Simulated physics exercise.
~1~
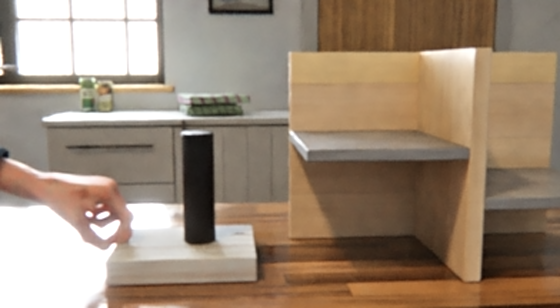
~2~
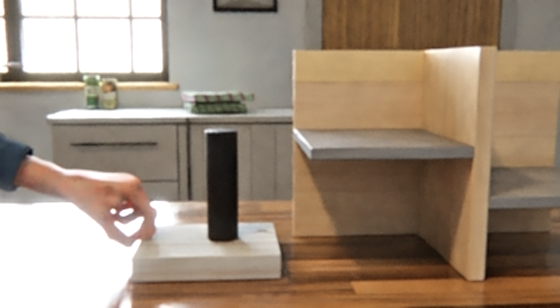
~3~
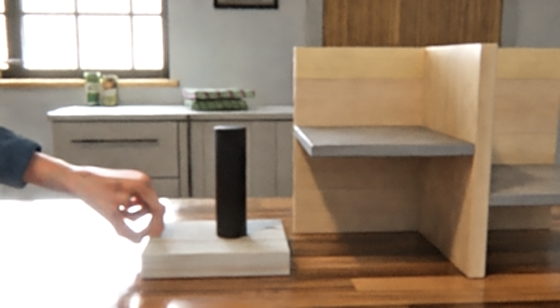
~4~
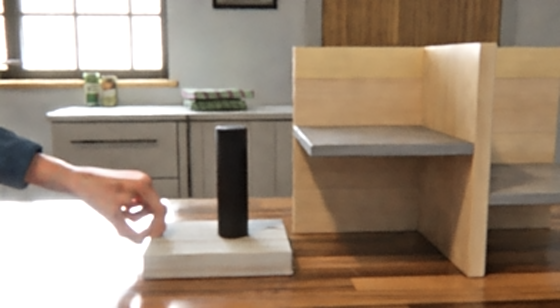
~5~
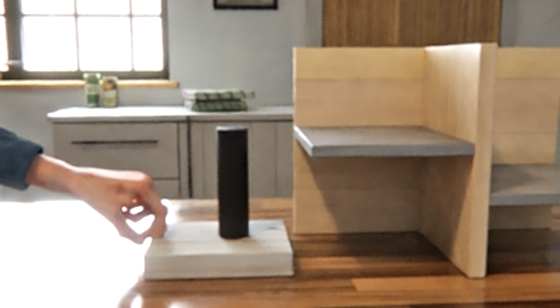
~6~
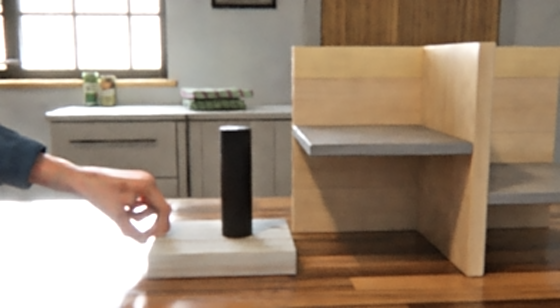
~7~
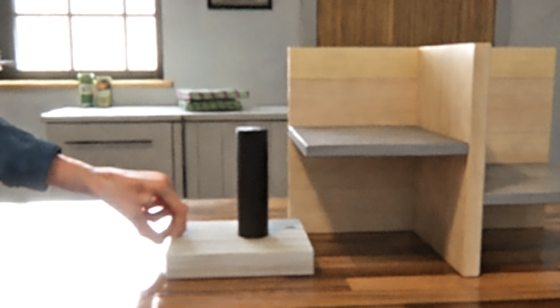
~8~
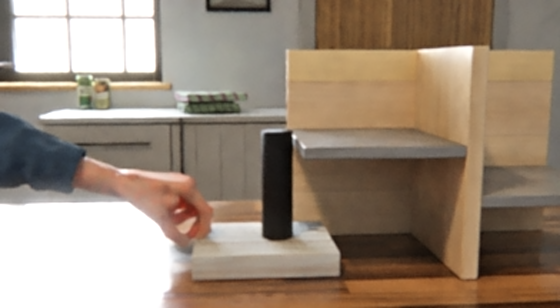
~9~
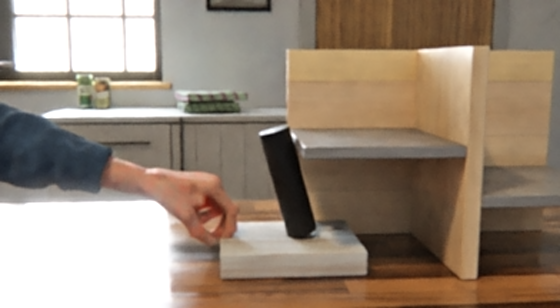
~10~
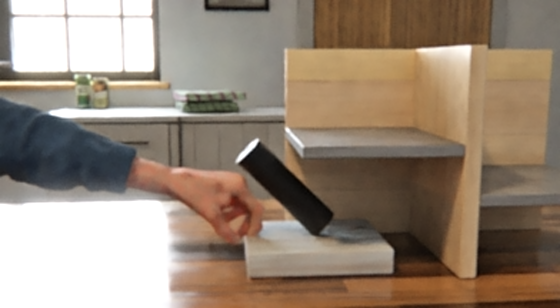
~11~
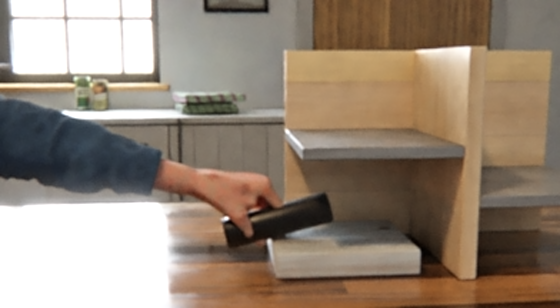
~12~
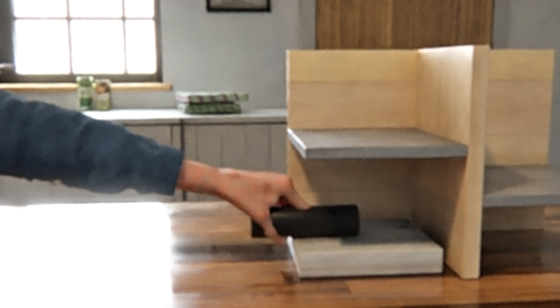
A white board carrying a black candle is pushed right until the shelf topples the candle.
